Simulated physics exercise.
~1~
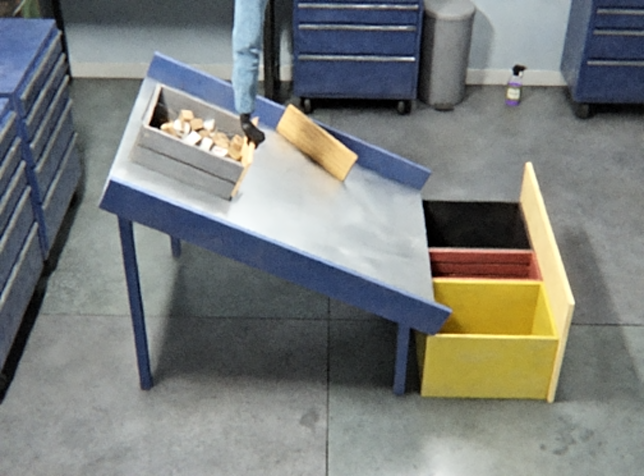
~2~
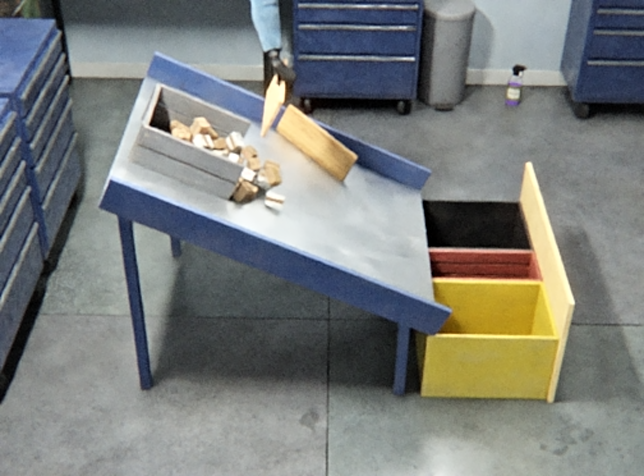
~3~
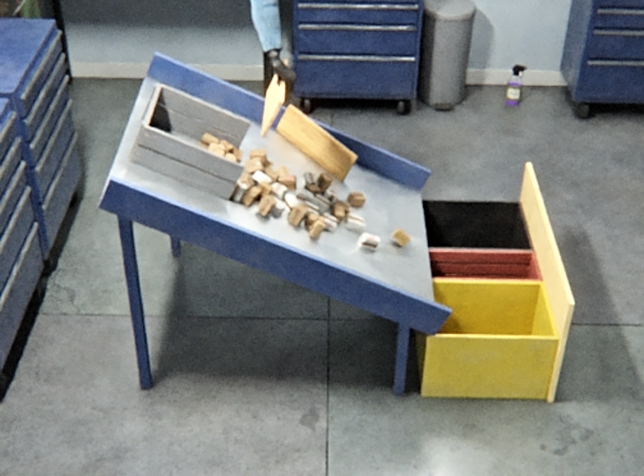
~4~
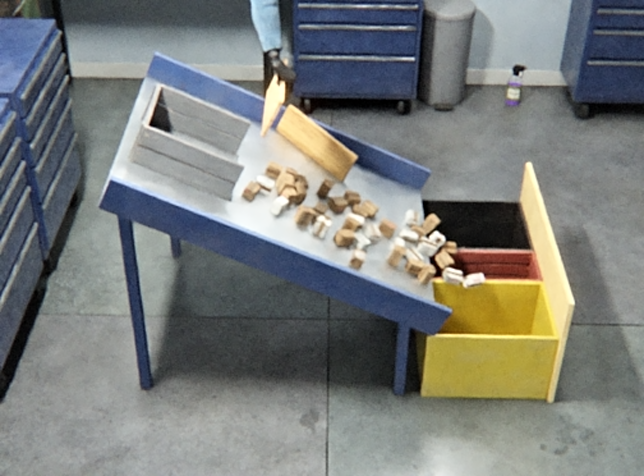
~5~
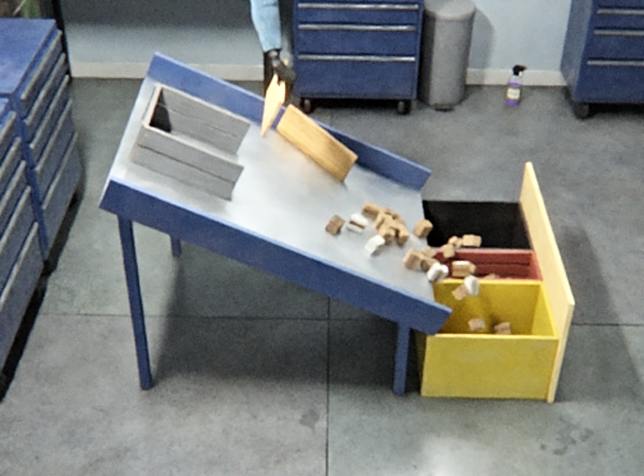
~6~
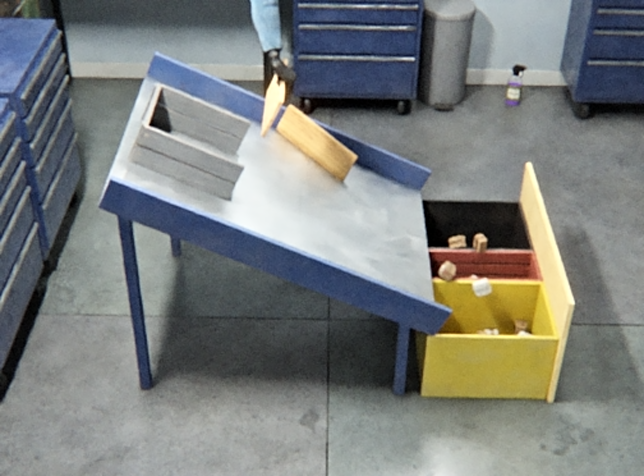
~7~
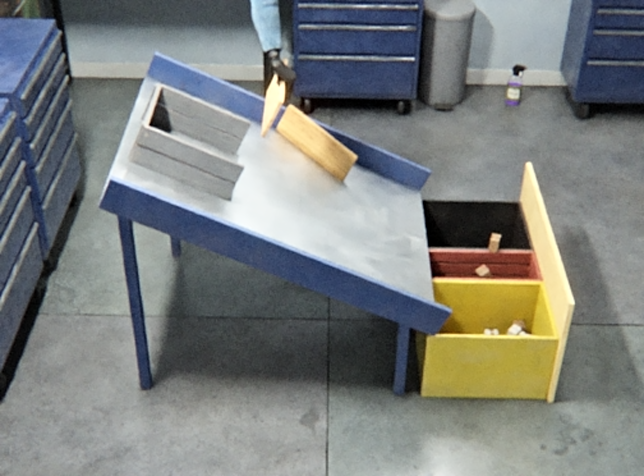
In a workshop, a gloved hand pulled a wooden gate away from a grey pen on a sloping table, and small wooden blocks tumbled down past an angled board, dropping off the end into black, red and yellow bins until the slope was empty.
